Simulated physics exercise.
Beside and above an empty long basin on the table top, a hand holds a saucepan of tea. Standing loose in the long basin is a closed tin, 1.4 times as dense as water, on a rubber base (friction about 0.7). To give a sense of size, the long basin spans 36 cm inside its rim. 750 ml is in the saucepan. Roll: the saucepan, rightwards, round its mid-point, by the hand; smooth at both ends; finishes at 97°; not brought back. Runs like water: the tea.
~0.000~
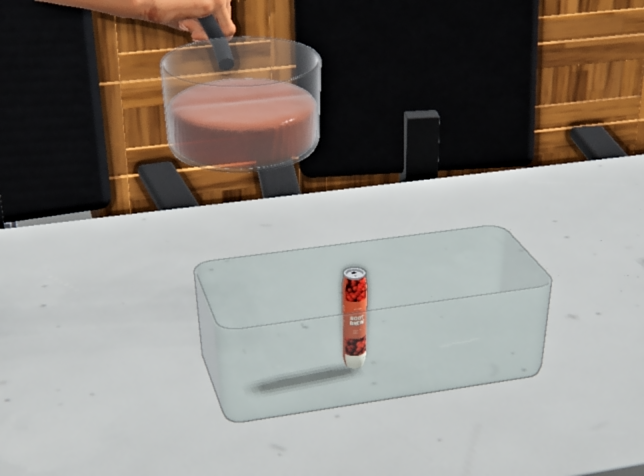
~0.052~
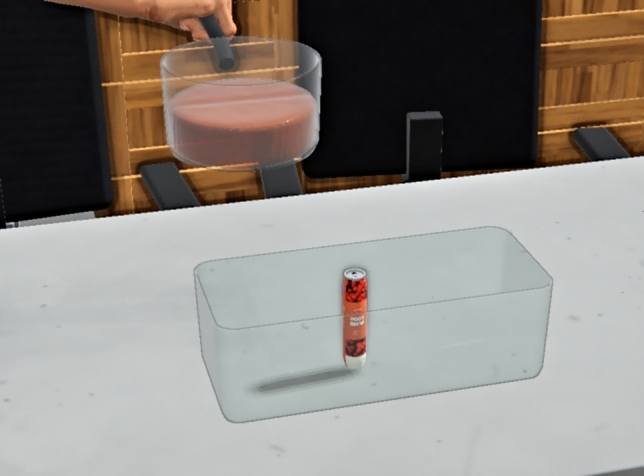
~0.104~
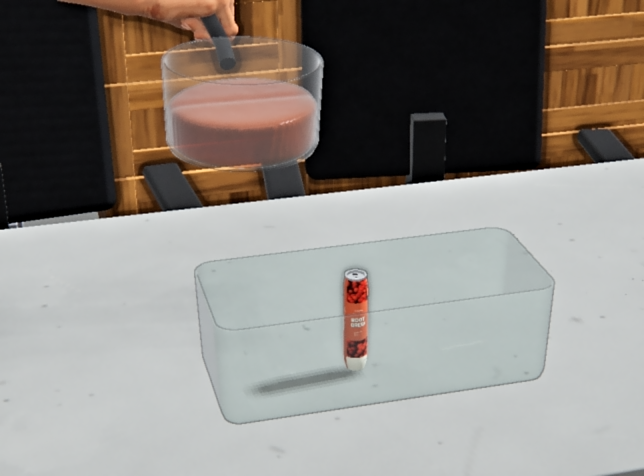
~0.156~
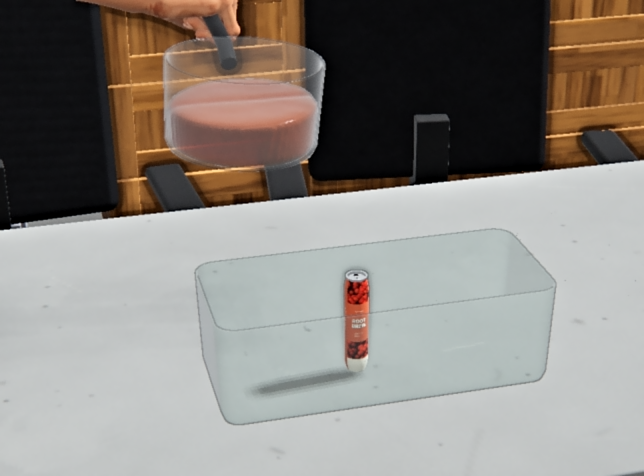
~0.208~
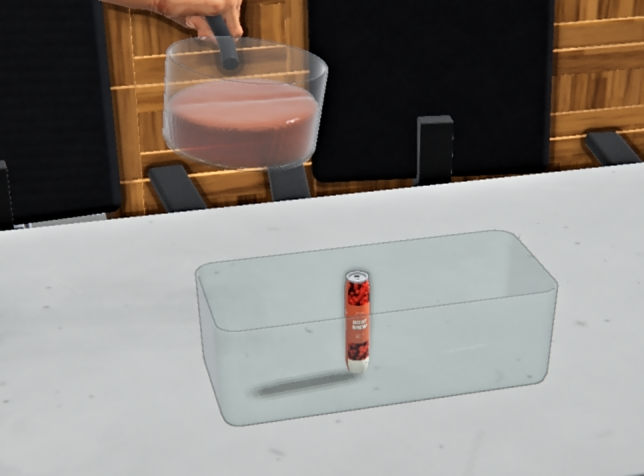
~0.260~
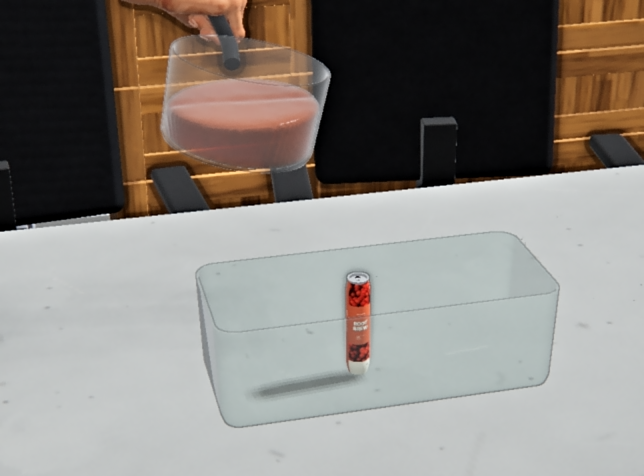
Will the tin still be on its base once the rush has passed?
Yes, it is still upright.
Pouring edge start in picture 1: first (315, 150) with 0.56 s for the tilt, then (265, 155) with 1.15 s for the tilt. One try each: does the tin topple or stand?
The tin overturns the first time and stays vertical the second time.
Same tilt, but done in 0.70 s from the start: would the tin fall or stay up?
Then it stays up.
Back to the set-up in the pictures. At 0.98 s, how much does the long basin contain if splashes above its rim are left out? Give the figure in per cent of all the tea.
About 48 %.
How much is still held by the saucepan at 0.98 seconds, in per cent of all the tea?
28 per cent or thereabouts.
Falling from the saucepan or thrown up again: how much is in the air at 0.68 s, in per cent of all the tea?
Share: Roughly 18 per cent.
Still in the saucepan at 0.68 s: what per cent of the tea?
Around 82 in a hundred.
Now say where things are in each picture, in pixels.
In the first frame, it leans 0°; its right rim is at (317, 56); the tea meets the walls at (169, 108) and (312, 94); the long basin's rim runs from (205, 298) to (528, 255); the tin's top is at (355, 278).
In the second frame, it leans 0°; its right rim is at (317, 56); the tea meets the walls at (168, 107) and (313, 94).
In the third frame, it leans 2°; its right rim is at (319, 58); the tea meets the walls at (168, 107) and (313, 94).
In the fourth frame, it leans 4°; its right rim is at (321, 61); the tea meets the walls at (167, 106) and (313, 94).
In the fifth frame, it leans 8°; its right rim is at (324, 65); the tea meets the walls at (168, 107) and (315, 95).
In the sixth frame, it leans 12°; its right rim is at (326, 71); the tea meets the walls at (166, 106) and (316, 96).
By 0.68 s the tilt is 62° and 82 per cent is still to pour; the tin stands where it began.
By 0.98 s the tilt is 92° and 27 per cent is still to pour; the tin stands where it began.
By 1.30 s the tilt is 97° and 5 per cent is still to pour; the tin stands where it began.
By 1.65 s the tilt is 97° and 1 per cent is still to pour; the tin stands where it began.
At rest the tin stands where it began.
